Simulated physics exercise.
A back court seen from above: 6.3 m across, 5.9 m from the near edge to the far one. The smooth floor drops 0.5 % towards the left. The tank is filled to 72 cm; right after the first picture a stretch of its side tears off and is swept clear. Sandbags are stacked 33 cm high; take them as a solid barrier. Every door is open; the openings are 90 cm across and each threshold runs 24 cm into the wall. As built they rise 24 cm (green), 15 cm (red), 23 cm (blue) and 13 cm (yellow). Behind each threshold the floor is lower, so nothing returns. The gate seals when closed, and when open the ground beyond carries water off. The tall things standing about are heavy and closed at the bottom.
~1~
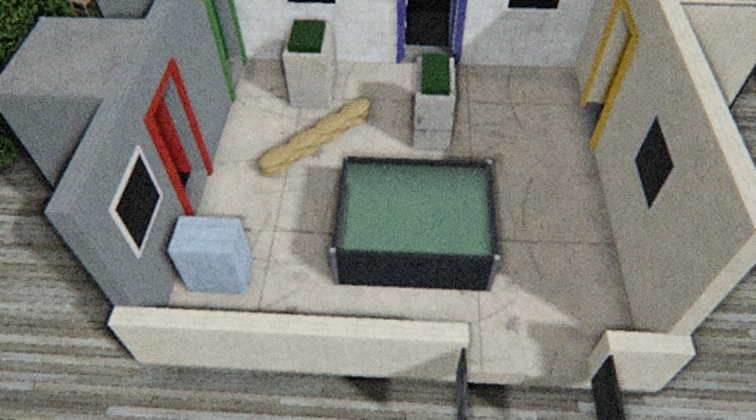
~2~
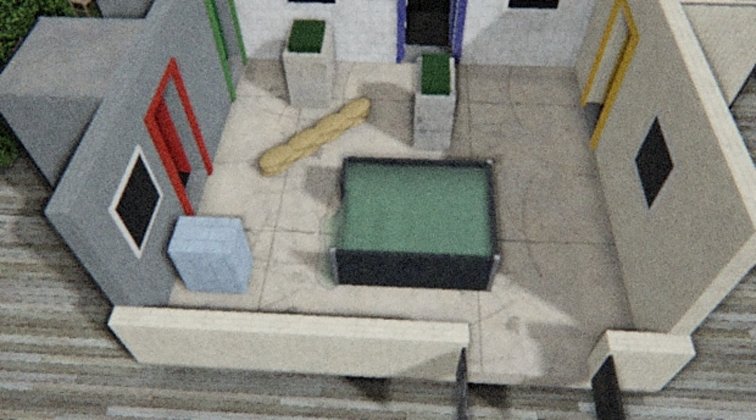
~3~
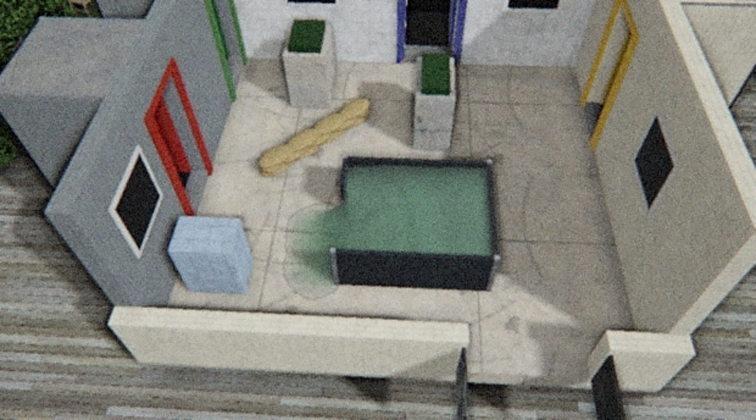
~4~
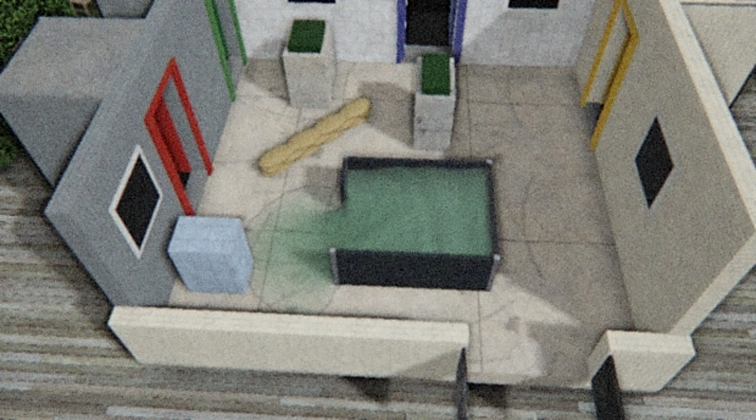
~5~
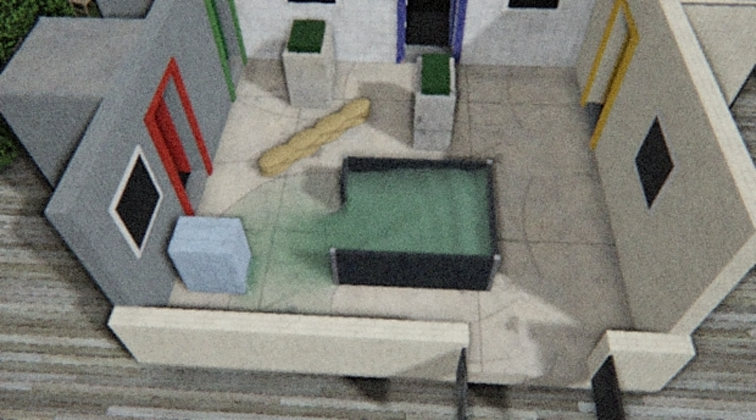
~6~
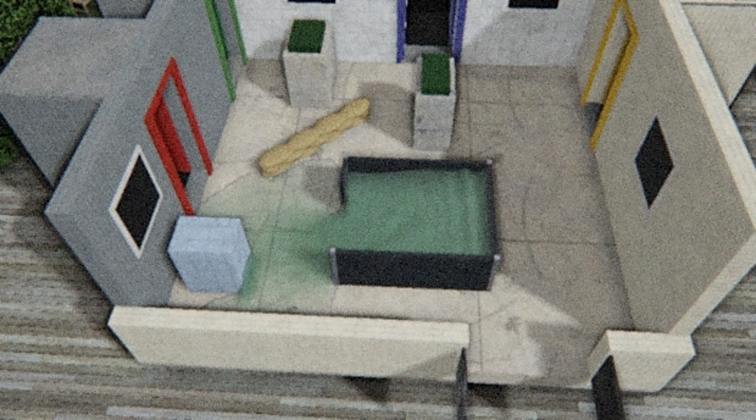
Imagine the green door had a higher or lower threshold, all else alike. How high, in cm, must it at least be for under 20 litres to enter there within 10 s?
Some 15 cm above the ground.
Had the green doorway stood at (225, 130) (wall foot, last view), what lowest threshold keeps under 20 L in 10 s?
About 8.5 cm.
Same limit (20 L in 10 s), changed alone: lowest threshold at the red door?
About 28 cm at red.
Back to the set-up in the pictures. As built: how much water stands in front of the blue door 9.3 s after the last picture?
Roughly 6.0 cm deep.
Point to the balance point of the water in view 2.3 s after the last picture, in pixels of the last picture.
Around (316, 236).
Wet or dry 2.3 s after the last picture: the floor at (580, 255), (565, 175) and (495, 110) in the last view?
In that order: Not reached, dry, still dry.
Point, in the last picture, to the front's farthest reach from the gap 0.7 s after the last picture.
At about (225, 128).
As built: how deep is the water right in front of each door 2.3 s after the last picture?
Depths in cm: Green 5, red 25, blue 0, yellow 0.
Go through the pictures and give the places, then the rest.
The first frame shows still water, 72 cm deep, in the tank at (415, 208); the green door at (228, 36) is dry.
In the second frame, the front is at (321, 275), 0.3 m from the gap at (342, 239); 0.3 m2 of floor is wet, 72 cm left at the back.
In the third frame, the gap is at (342, 240), the front 0.8 m out at (291, 232); the back of the tank holds 72 cm.
In the fourth frame, water pours out at (342, 241) and has run 1.4 m, to (249, 244); about 8 cm deep outside, 71 cm at the back.
In the fifth frame, water pours out at (342, 241) and has run 2.0 m, to a hidden place; about 6 cm deep outside, 65 cm at the back.
In the sixth frame, the front is at a hidden place, 2.3 m from the gap at (342, 240); 4.9 m2 of floor is wet, 60 cm left at the back; the green door at (228, 36), 4.4 m from the gap, is still 2.5 m from the nearest water.
Then, 0.7 s after the last picture water covers 20 % of the floor, deepest (42 cm) near (255, 272); it has not reached the green door.
Then, 2.3 s after the last picture water covers 40 % of the floor, deepest (34 cm) near (158, 338); 5 cm at the green door, 0 litres in over its 24 cm threshold.
Then, 9.3 s after the last picture water covers 95 % of the floor, deepest (12 cm) near (501, 82); 11 cm at the green door, 0 litres in over its 24 cm threshold.
At the green door as built, the water peaked near 21 cm, 5.1 s after the last picture.
With a threshold of 13 cm, 42 litres would have come in within the 10 s; with 17.5 cm, 7 litres. So under 20 litres takes about 15 cm.
